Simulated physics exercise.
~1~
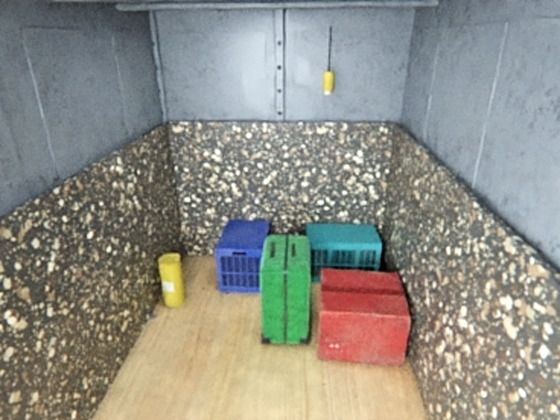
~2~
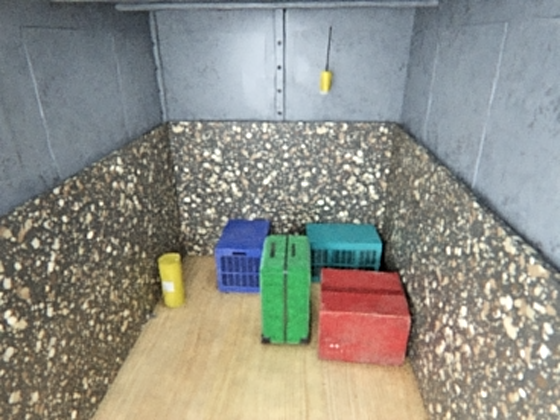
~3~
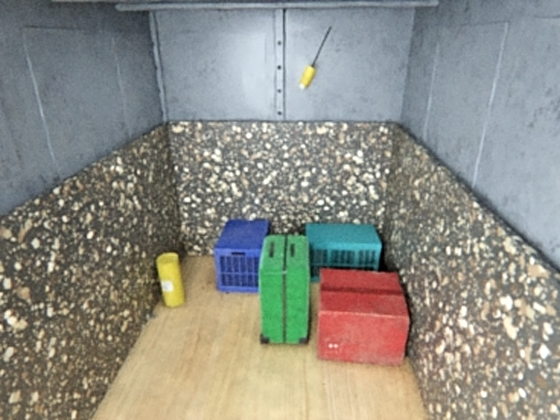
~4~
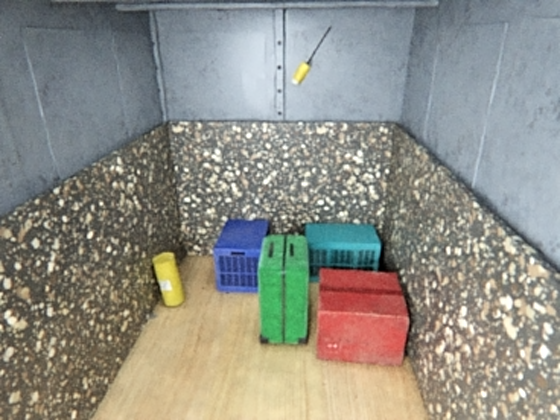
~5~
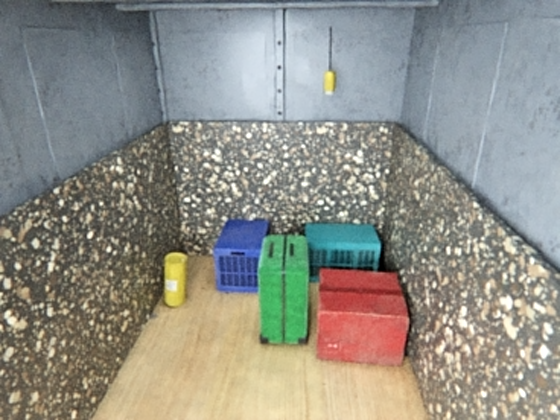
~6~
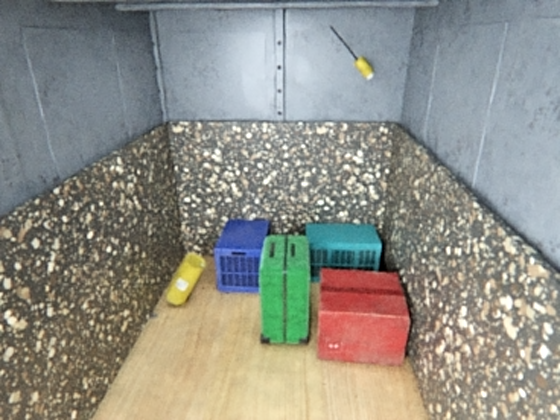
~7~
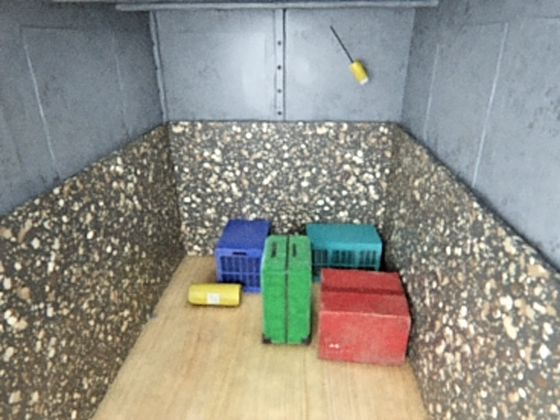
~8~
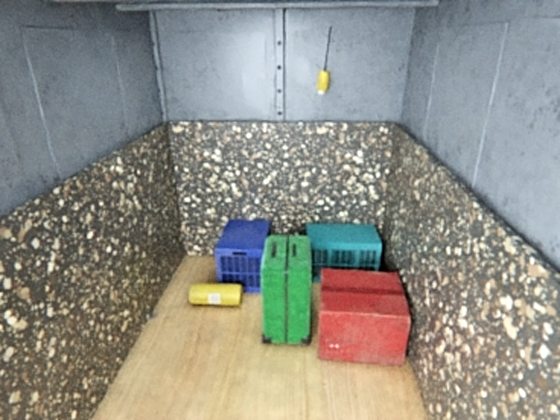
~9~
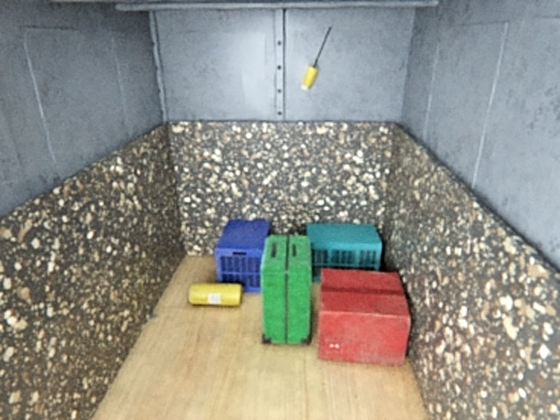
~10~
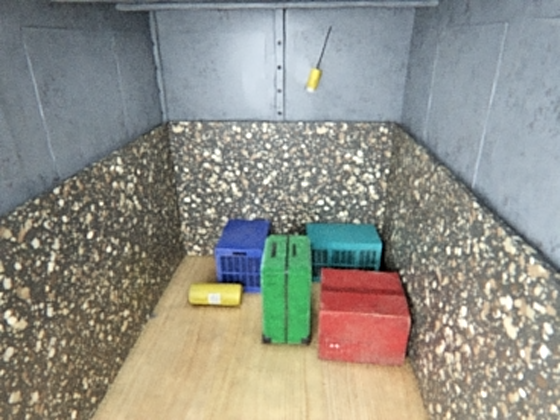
A yellow canister standing by the left wall of a van's load bay shifted slightly right, leaned over and toppled onto its side as the hanging lamp swung about, and it ended lying near the blue chest while the other items stayed put.
